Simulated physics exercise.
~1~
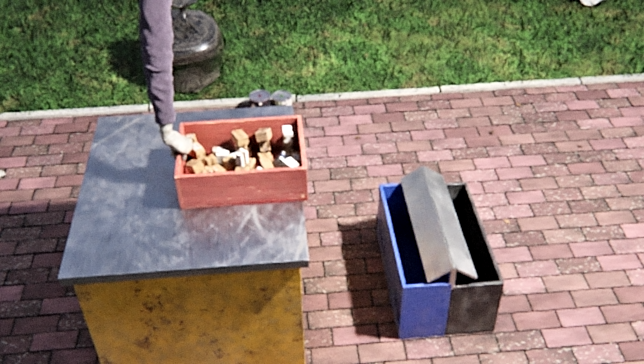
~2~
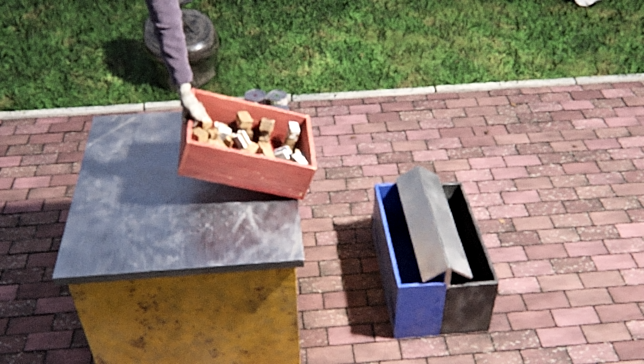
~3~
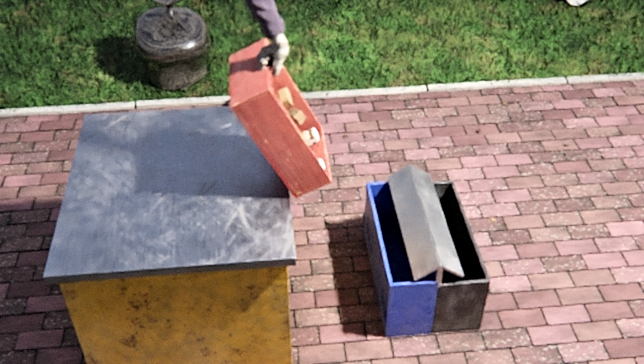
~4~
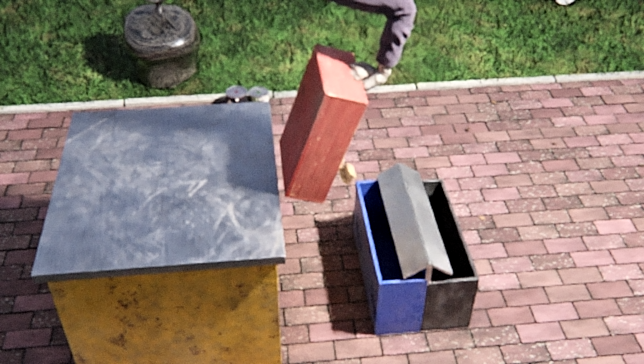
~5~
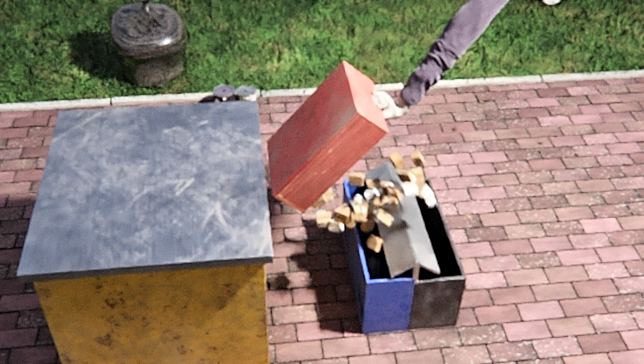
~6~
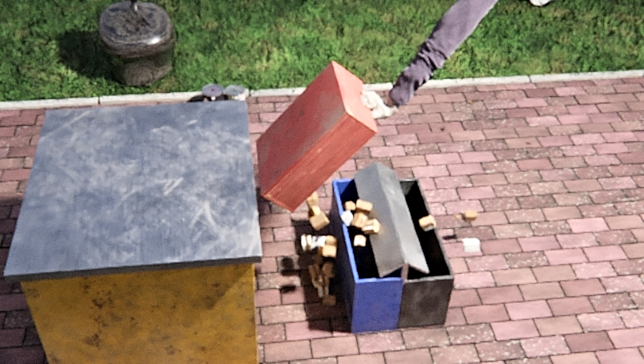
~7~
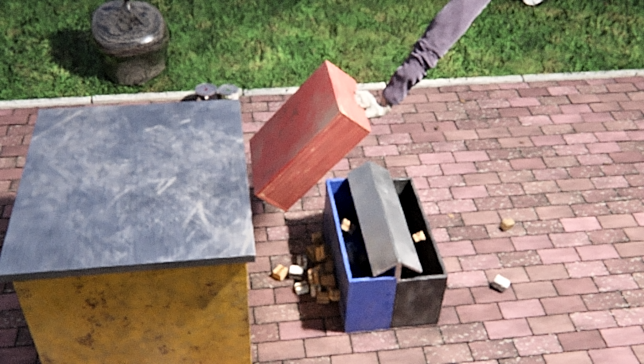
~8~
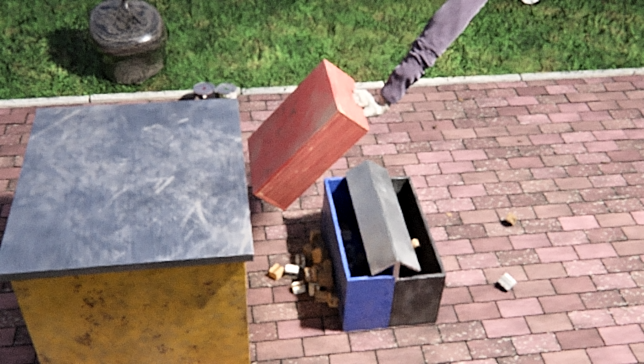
A red crate of small parcels is tipped by a gloved hand off the end of a bench, spilling them over a blue box and black trough with a ridged splitter; many land on the bricks short of the blue box, two beyond the trough, and the crate stays tilted.
